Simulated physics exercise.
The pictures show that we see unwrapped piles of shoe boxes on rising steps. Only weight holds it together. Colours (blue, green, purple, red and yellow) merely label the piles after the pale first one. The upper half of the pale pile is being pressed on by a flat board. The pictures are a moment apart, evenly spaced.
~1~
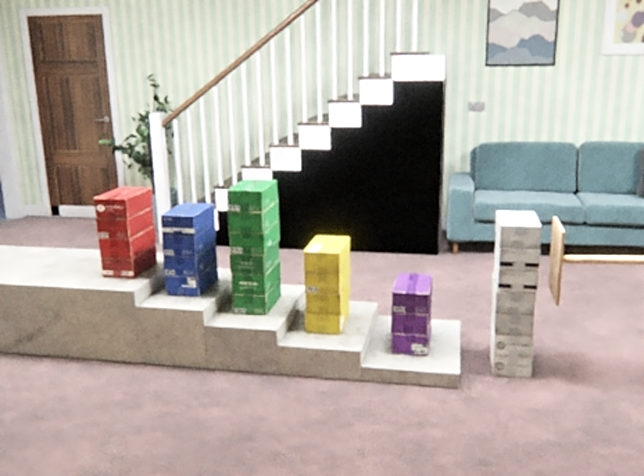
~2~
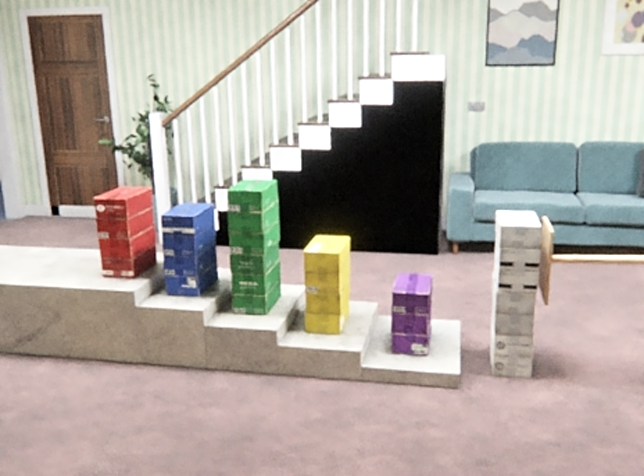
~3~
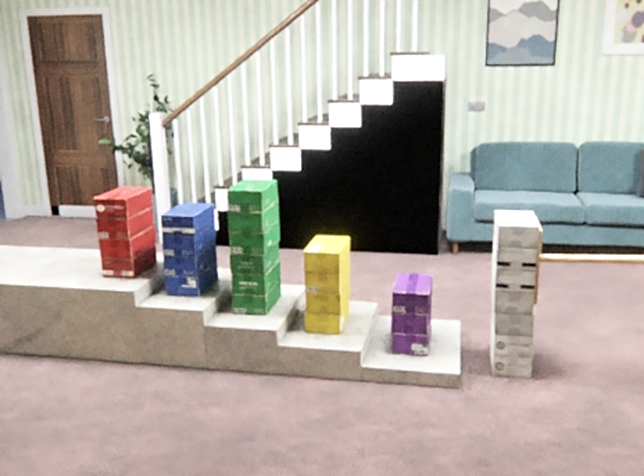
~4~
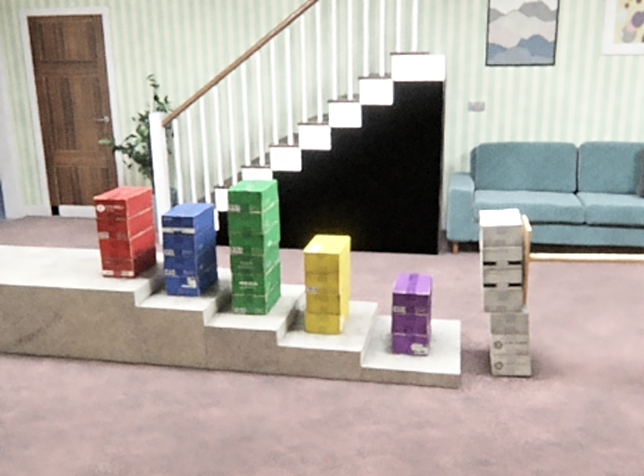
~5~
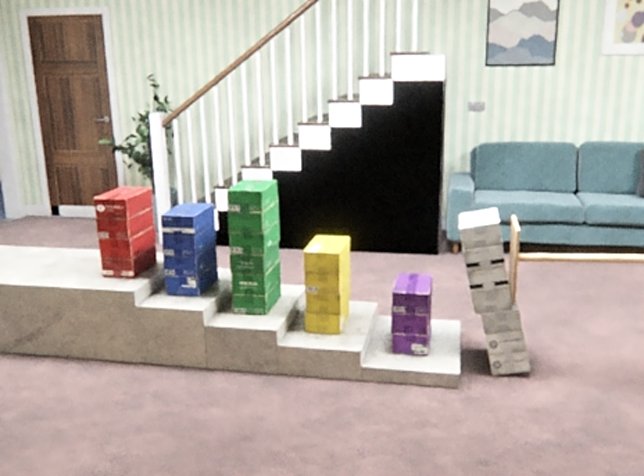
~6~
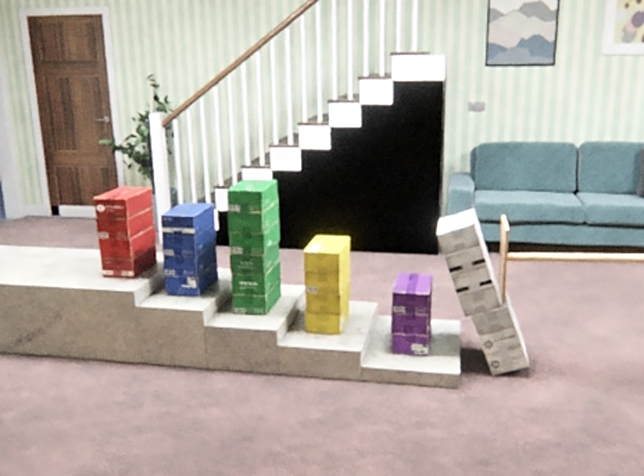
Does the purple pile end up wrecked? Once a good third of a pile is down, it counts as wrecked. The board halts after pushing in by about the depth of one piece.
No.
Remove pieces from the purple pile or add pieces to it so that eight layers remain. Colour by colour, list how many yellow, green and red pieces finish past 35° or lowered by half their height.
Per pile, yellow = 0, green = 0, red = 0.
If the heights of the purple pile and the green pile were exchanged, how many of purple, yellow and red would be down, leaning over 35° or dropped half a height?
Final count down: Purple = 5; yellow = 0; red = 0.
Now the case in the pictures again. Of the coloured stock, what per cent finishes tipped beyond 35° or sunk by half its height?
0 %, roughly.
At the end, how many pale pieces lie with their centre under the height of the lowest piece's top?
1 in all.
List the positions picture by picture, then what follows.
In the first frame (places mark the middle of the side facing us), board (561, 259) not yet touching; top purple box (410, 303); top yellow box (322, 263); the rest undisturbed.
Board (550, 259) not yet touching; top purple box (410, 303), in the second frame.
Board (539, 258) pushing; top purple box (410, 303), in the third frame.
Board (528, 258) pushing, top of the pale pile leaning barely; top purple box (410, 303); the rest undisturbed, in the fourth frame.
Board (517, 257) pushing, top of the pale pile leaning a little; top purple box (410, 303); the rest undisturbed, in the fifth frame.
Board (506, 257) pushing, top of the pale pile leaning clearly; top purple box (410, 303); top green box (245, 201); the rest undisturbed, in the sixth frame.
Soon after the last picture, 0 of the pale pile down; none of the 3 purple boxes down (0 of 21 in all colours); top purple box unmoved.
A little later, 7 of the pale pile down; none of the 3 purple boxes down (0 of 21 in all colours); top purple box unmoved.
Later still, 7 of the pale pile down; none of the 3 purple boxes down (0 of 21 in all colours); top purple box shifted a little.
At rest, 7 of the pale pile down; none of the 3 purple boxes down (0 of 21 in all colours); top purple box shifted half its height; top yellow box unmoved. As the last picture would show them, middles, top purple box near (404, 292), top yellow box near (327, 254).
